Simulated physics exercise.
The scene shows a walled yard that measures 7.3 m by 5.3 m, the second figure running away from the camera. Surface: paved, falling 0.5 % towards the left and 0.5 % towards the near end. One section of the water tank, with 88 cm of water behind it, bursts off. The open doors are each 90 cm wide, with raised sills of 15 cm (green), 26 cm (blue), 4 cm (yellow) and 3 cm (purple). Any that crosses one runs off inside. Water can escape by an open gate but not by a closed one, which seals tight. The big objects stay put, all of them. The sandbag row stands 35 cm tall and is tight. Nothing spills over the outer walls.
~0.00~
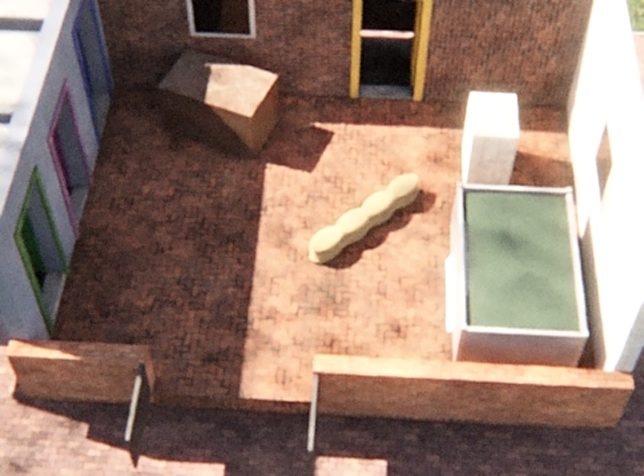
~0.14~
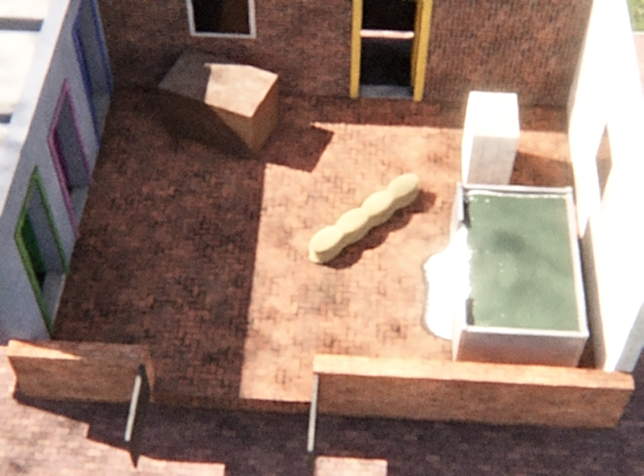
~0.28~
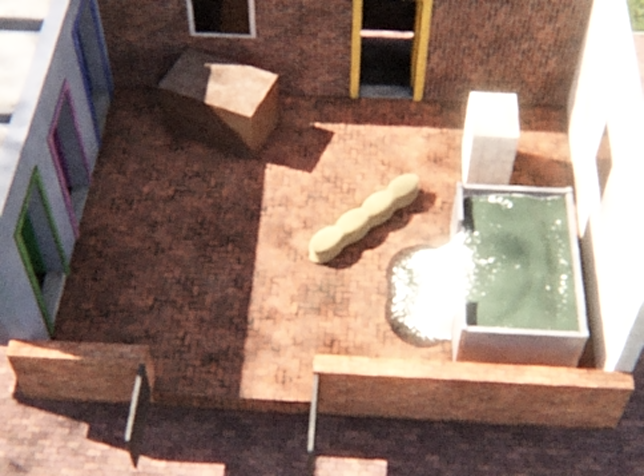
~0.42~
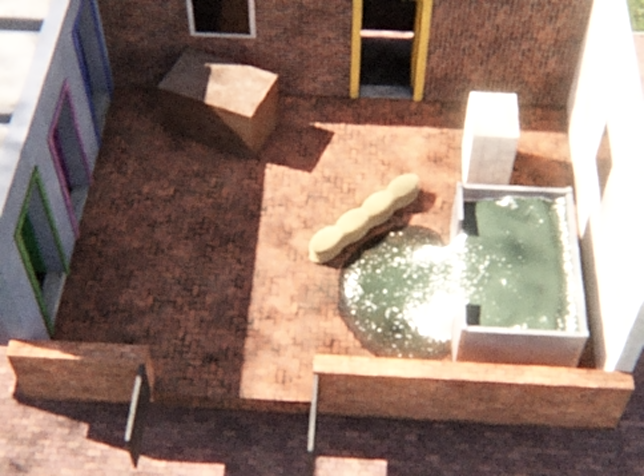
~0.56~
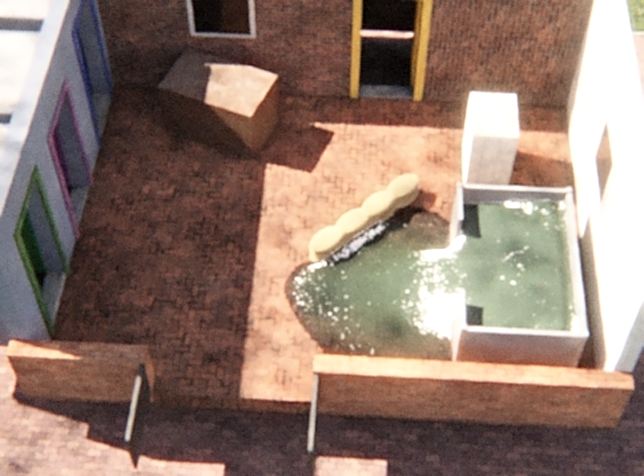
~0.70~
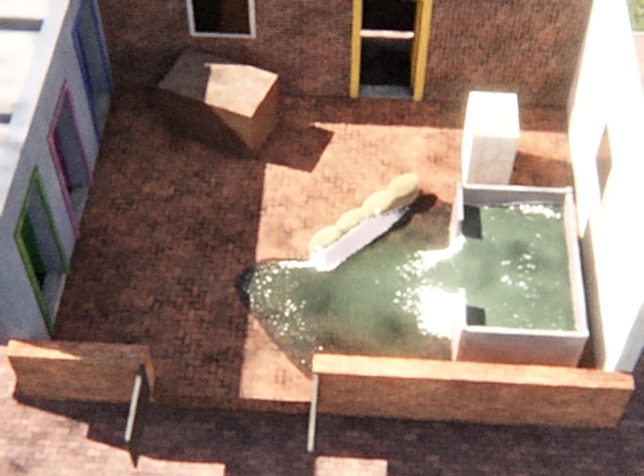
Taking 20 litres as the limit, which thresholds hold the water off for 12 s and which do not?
One by one: The green door lets in a larger amount than the limit; the blue door lets in a smaller amount than the limit; the yellow door lets in a smaller amount than the limit; the purple door lets in a larger amount than the limit.
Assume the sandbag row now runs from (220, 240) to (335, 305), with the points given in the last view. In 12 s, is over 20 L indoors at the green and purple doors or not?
Note - green: Limit held; purple: Limit exceeded.
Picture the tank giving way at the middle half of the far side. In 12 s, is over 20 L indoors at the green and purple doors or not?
Result: Green limit not passed, purple limit passed.
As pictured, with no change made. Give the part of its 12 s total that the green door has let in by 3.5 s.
About 90%.
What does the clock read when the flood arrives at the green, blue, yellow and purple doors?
The front reaches green at 1.3 s, blue at 3.0 s, yellow at 3.6 s, purple at 1.8 s.
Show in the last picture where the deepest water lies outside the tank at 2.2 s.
Position: About (44, 371).
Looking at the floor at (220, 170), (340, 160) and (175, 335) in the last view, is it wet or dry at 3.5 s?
Point 1: Unreached; point 2: Unreached; point 3: Reached.
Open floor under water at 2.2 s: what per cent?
I'd say around 50 % is wet.
After 1.4 s water covers 40 % of the floor and is deepest (46 cm) near (350, 254); green door 13 cm at the sill, 0 L in, blue door not reached, yellow door not reached, purple door not reached.
After 2.2 s water covers 50 % of the floor and is deepest (50 cm) near (44, 371); green door 28 cm at the sill, 43 L in, blue door not reached, yellow door not reached, purple door 7 cm at the sill, 2 L in.
After 3.5 s water covers 55 % of the floor and is deepest (29 cm) near (44, 371); green door 18 cm at the sill, 90 L in, blue door 1 cm at the sill, 0 L in, yellow door not reached, purple door 10 cm at the sill, 23 L in.
After 7.0 s water covers 90 % of the floor and is deepest (18 cm) near (177, 110); green door 10 cm at the sill, 102 L in, blue door 16 cm at the sill, 0 L in, yellow door 2 cm at the sill, 0 L in, purple door 6 cm at the sill, 55 L in.
After 12.0 s water covers 95 % of the floor and is deepest (10 cm) near (61, 303); green door 8 cm at the sill, 102 L in, blue door 5 cm at the sill, 0 L in, yellow door 5 cm at the sill, 1 L in, purple door 7 cm at the sill, 124 L in.
